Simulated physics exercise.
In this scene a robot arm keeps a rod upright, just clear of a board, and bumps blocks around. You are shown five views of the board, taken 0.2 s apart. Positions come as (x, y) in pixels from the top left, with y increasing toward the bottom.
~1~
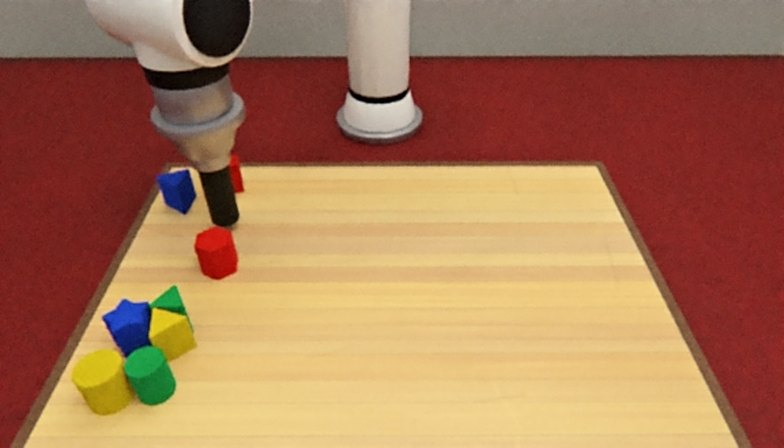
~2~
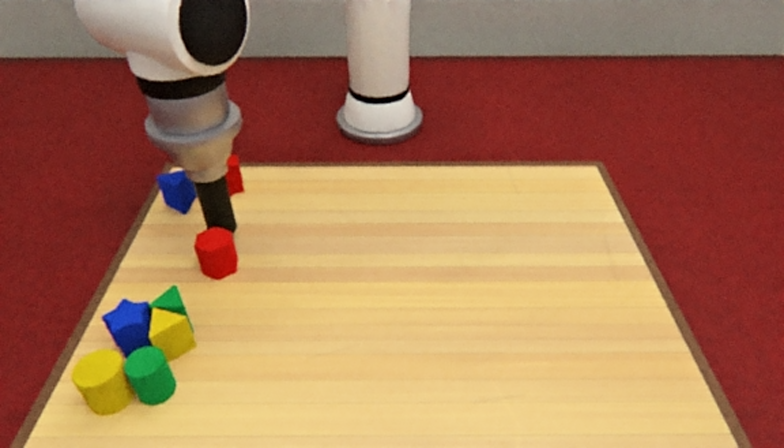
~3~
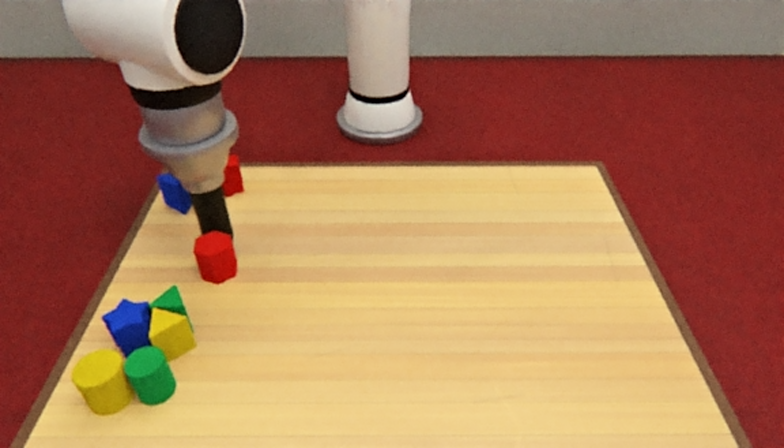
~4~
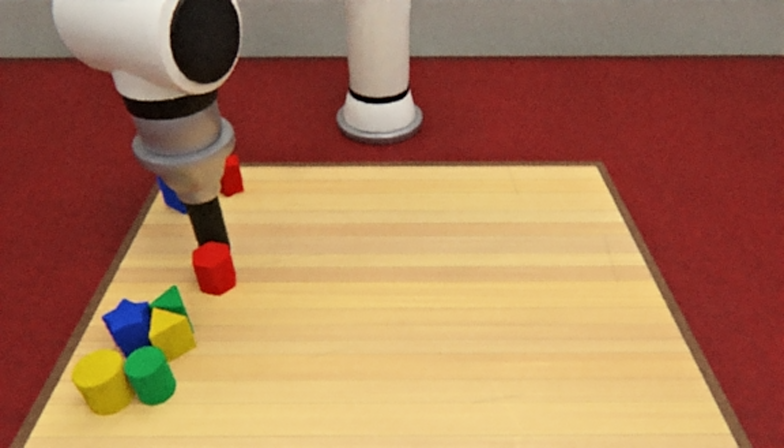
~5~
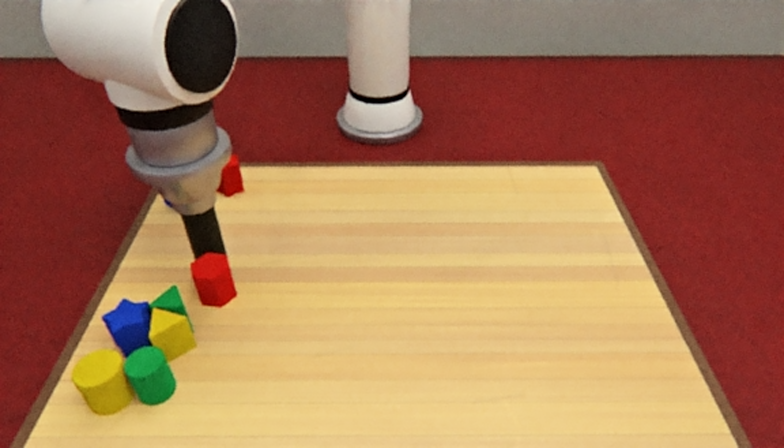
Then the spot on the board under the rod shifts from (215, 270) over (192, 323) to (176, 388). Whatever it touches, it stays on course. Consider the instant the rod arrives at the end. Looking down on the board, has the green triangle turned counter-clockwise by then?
It seems not.
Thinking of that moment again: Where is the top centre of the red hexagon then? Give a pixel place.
It ends at (218, 297).
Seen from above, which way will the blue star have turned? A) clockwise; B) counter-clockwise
A.
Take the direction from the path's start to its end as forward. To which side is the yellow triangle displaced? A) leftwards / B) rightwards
A - leftwards.
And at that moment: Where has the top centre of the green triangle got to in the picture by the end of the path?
It is going to be at (136, 335).
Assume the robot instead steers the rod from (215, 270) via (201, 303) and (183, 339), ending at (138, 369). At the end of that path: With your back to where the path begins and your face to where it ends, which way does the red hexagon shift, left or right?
Sideways shift: Left.
On the path given first. One third of the way, rod (197, 295); red hexagon (214, 291), turned 65° anticlockwise.
Two thirds of the way, rod (181, 334); blue star (115, 318), turned 30° clockwise; green circular block (139, 368); yellow triangle (161, 341), turned 40° anticlockwise; green triangle (142, 326); red hexagon (218, 297), turned 90° anticlockwise.
At the end, rod (172, 378); blue star (115, 317), turned 30° clockwise; green circular block (124, 390); yellow triangle (164, 387), turned 25° anticlockwise; green triangle (136, 335), turned 20° clockwise; red hexagon (218, 297), turned 90° anticlockwise.
